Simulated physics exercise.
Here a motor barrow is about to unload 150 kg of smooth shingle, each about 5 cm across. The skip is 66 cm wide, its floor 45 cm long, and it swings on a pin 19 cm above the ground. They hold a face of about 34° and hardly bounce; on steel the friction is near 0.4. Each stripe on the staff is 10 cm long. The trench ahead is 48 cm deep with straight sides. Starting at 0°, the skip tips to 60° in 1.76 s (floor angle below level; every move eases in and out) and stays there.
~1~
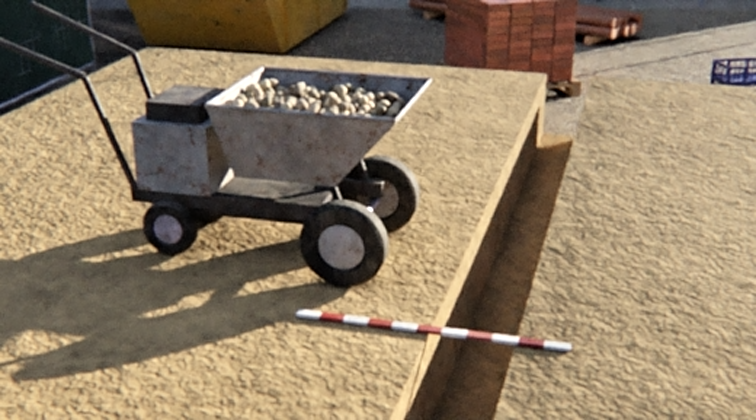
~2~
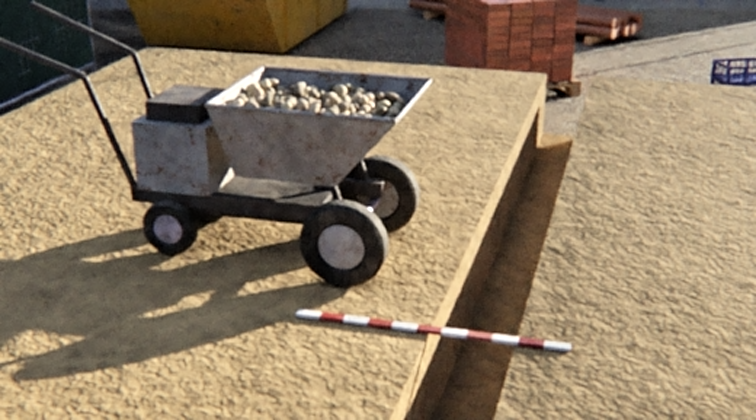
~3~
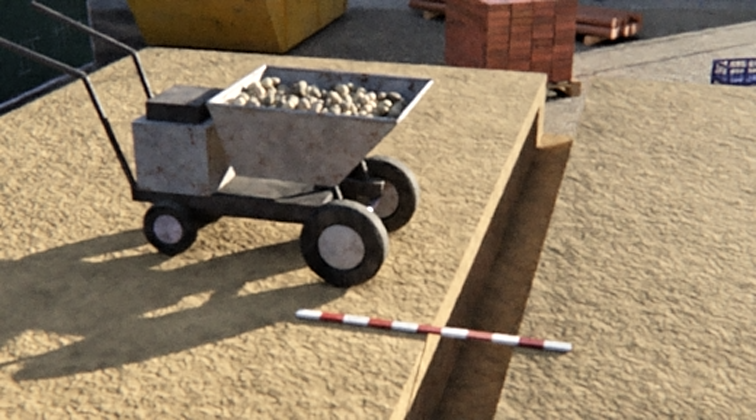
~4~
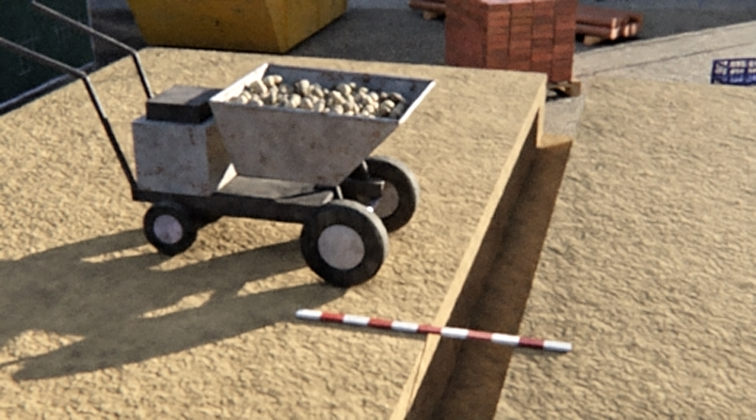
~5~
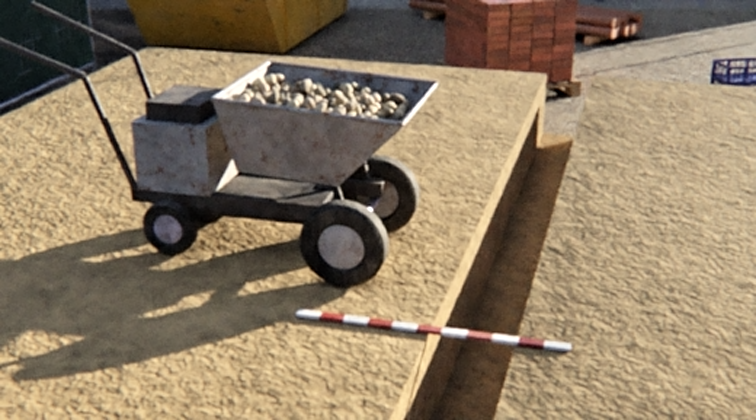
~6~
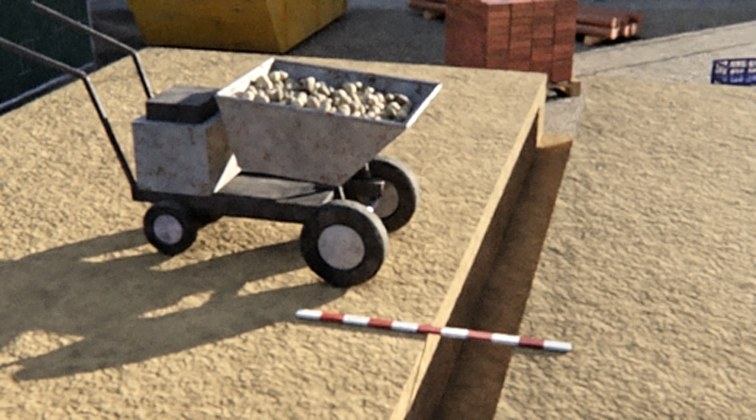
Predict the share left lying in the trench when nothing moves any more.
Roughly 60 per cent ends in the trench.
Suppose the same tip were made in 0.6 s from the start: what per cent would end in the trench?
It would be near 45 per cent.
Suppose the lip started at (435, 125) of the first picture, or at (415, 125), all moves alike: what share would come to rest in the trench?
First some 25, then 40 per cent.
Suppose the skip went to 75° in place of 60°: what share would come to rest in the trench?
It would be near 55 per cent.
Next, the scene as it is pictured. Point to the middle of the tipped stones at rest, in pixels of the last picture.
Around (519, 341).
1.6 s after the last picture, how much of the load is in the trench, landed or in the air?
About 15 per cent by then.
Then, 1.0 s after the last picture the floor is at 51°, 99 % in the skip, 1 % in the trench; the foremost stones are at (495, 193).
Then, 1.6 s after the last picture the floor is at 60°, 66 % in the skip, 14 % in the trench, 21 % past the trench; the foremost stones are at (618, 290).
Then, 1.9 s after the last picture the floor is at 60°, 42 % in the skip, 23 % in the trench, 35 % past the trench; the foremost stones are at (703, 285).
Then, 3.9 s after the last picture the floor is at 60°, 2 % in the skip, 60 % in the trench, 37 % past the trench; the foremost stones are past the picture's edge.
